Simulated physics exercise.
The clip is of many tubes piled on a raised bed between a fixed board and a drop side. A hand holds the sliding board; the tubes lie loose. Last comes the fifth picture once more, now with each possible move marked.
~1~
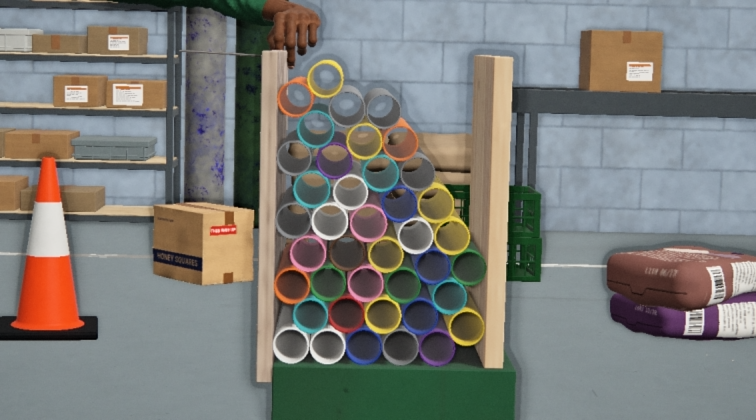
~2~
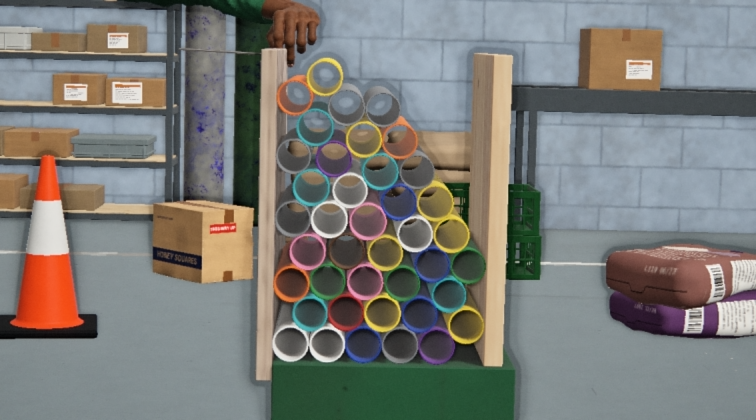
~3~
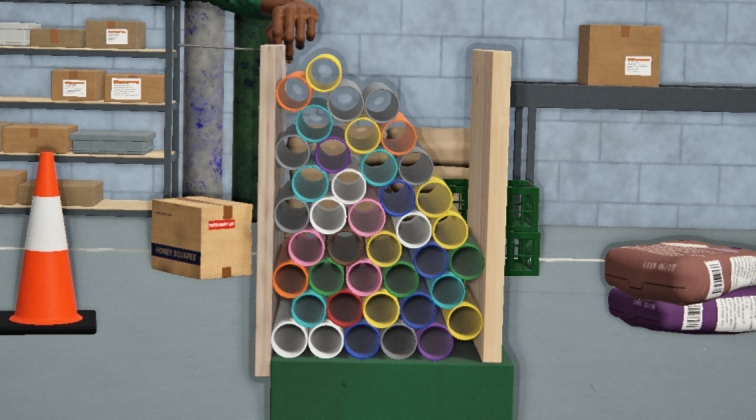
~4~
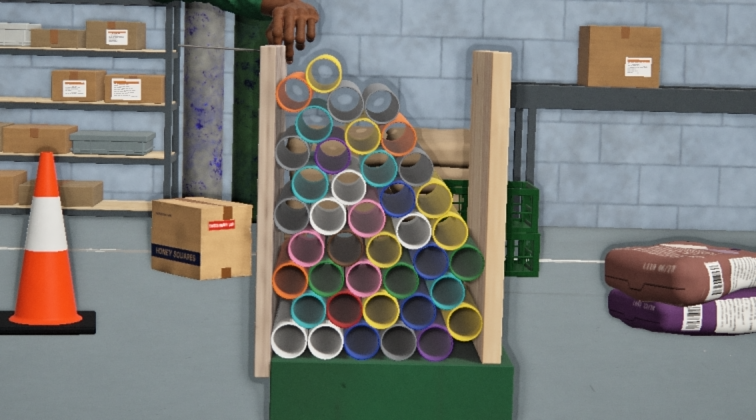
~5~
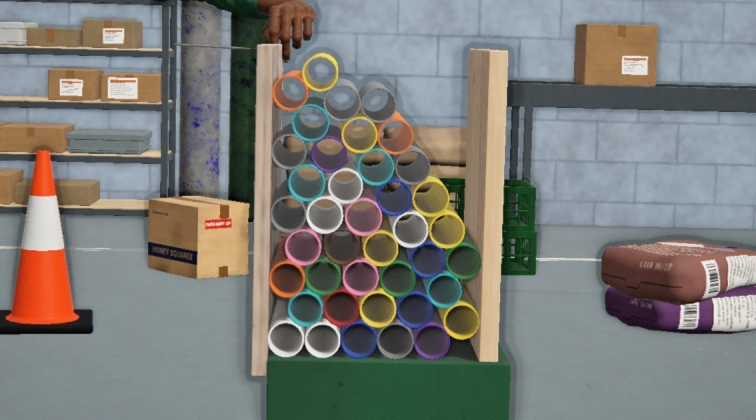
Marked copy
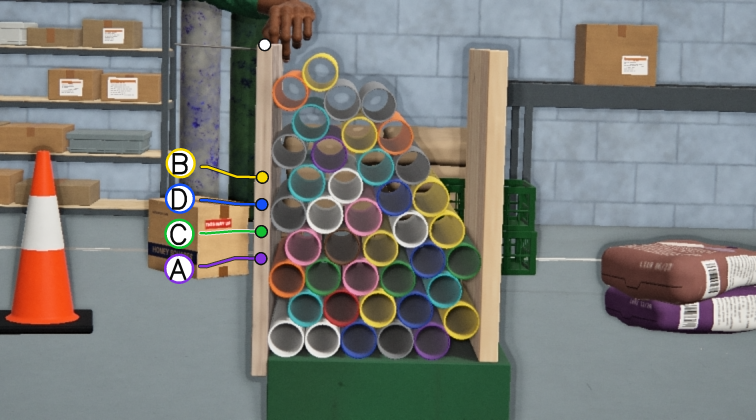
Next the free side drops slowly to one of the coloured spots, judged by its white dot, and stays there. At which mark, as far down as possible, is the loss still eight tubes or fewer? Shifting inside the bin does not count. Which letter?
The answer is mark C.
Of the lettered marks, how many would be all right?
The number is three.
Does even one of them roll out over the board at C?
Yes.
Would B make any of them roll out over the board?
Yes.
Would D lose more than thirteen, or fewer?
At D, fewer than thirteen.
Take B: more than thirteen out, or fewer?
At B, fewer than thirteen.
On the marked copy, A at (261, 259); B at (262, 177); C at (261, 231); D at (262, 205); the white dot at (265, 45).
Following C. Soon after the start, top of the board (272, 124).
Later, top of the board (270, 211).
In the end, top of the board (270, 231), about five out over the board.
As for the rest, A more than eight out over the board; B two out over the board; D about five out over the board.
